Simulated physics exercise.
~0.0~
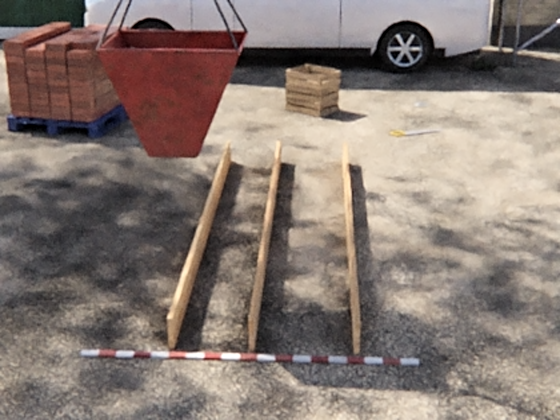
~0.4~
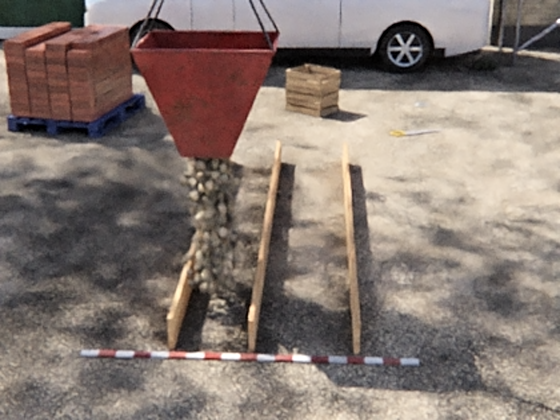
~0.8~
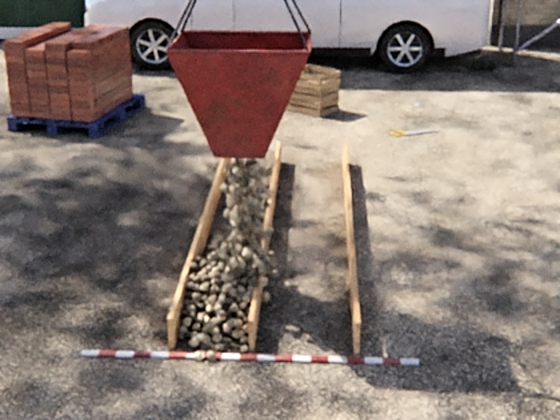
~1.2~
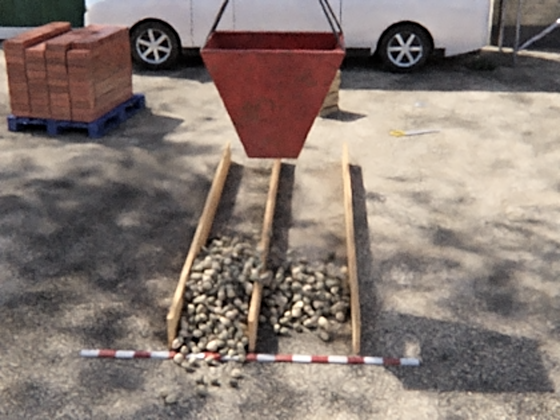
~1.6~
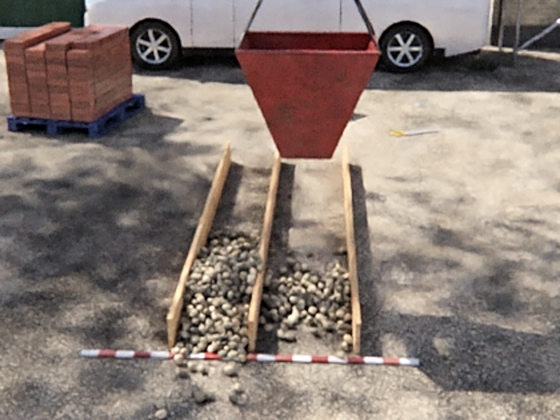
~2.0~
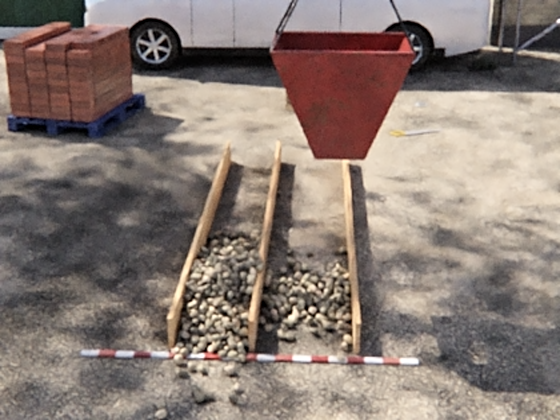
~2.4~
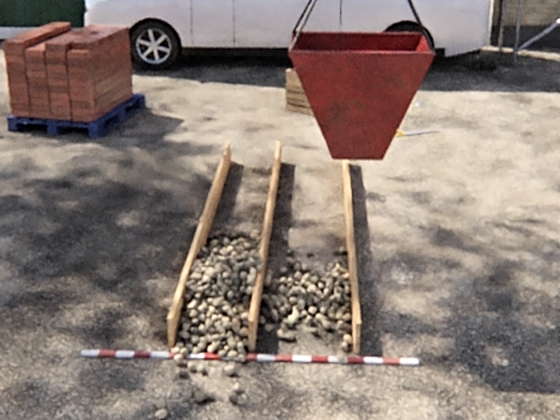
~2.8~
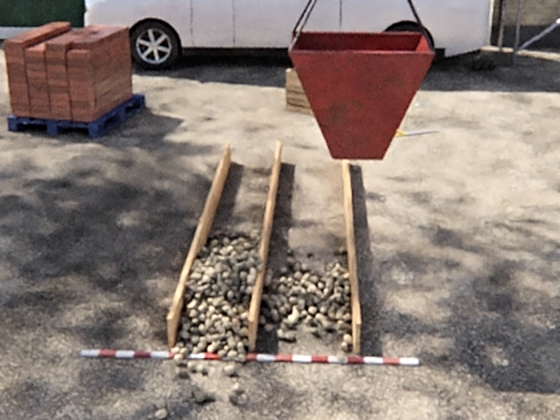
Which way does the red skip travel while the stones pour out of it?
It travels to the right as the viewer sees it.
